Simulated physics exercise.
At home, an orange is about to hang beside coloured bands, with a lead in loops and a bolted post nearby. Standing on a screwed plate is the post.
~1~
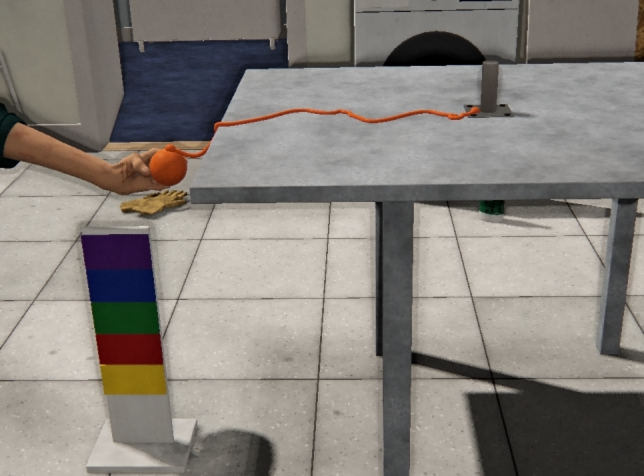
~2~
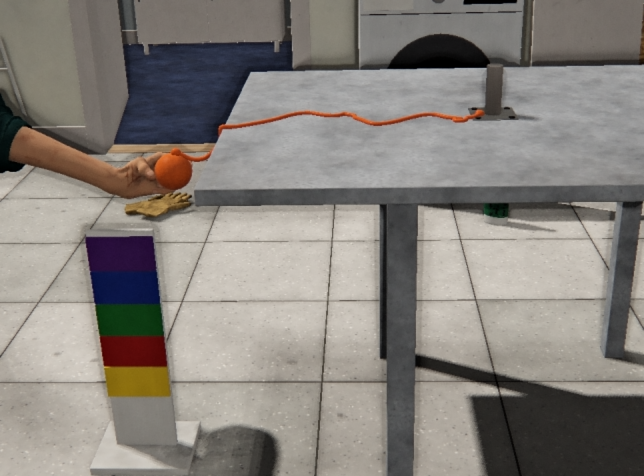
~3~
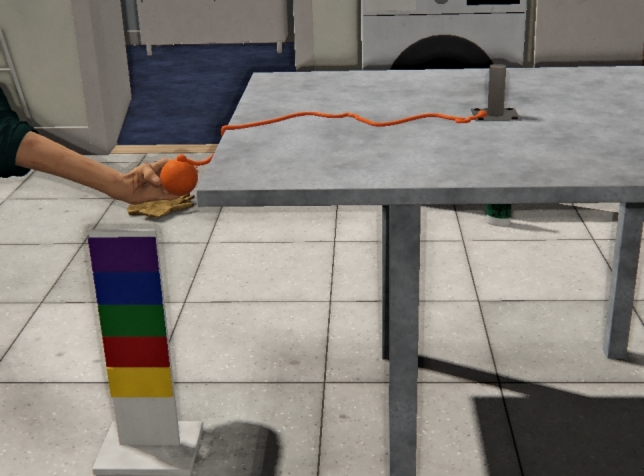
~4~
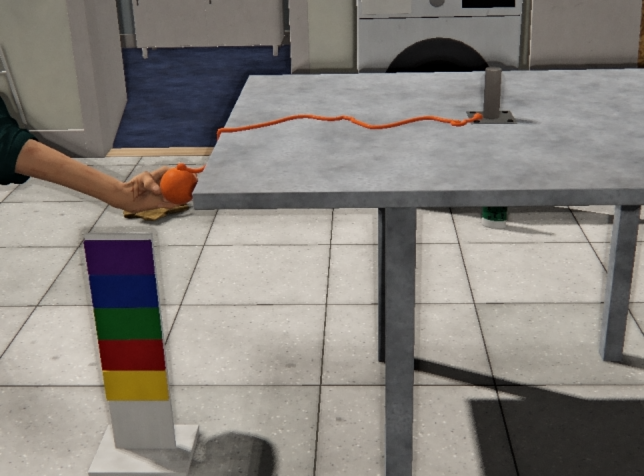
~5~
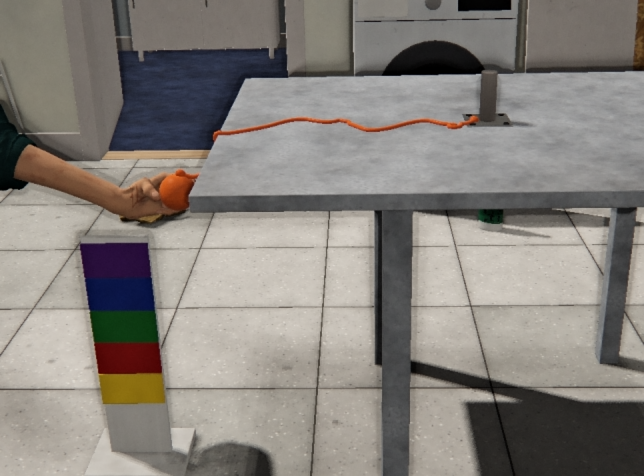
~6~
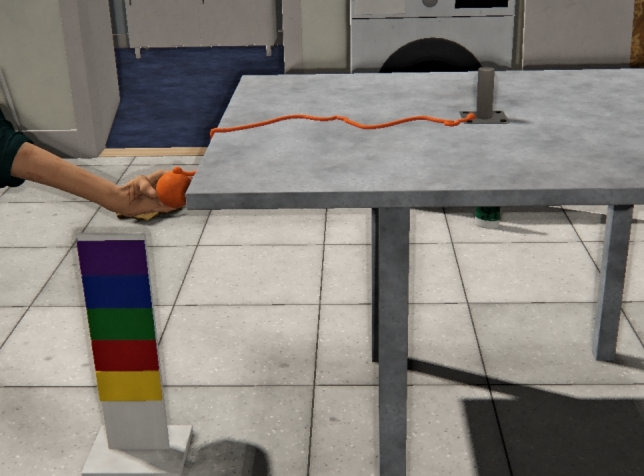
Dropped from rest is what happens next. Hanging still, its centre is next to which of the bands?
Its middle rests at the blue band.
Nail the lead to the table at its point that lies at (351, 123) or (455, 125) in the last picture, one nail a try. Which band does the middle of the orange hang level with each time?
Try one: Purple. Try two: Blue.
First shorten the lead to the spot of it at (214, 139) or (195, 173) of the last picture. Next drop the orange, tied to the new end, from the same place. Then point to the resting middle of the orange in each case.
About (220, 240), then (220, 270).
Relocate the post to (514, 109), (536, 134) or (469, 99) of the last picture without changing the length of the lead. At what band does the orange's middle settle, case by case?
For the first it is purple, for the second purple, for the third blue.
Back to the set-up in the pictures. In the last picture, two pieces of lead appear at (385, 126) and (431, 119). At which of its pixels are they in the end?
I'd put the first at about (338, 124) and the other at about (394, 121).
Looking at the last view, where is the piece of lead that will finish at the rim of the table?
(286, 118), give or take.
Early on, orange near (189, 287); level with blue.
Midway, orange near (256, 285); level with blue.
Near the end, orange near (220, 291); level with blue.
Finally, orange near (222, 291); level with blue. Its middle rests at the blue band.
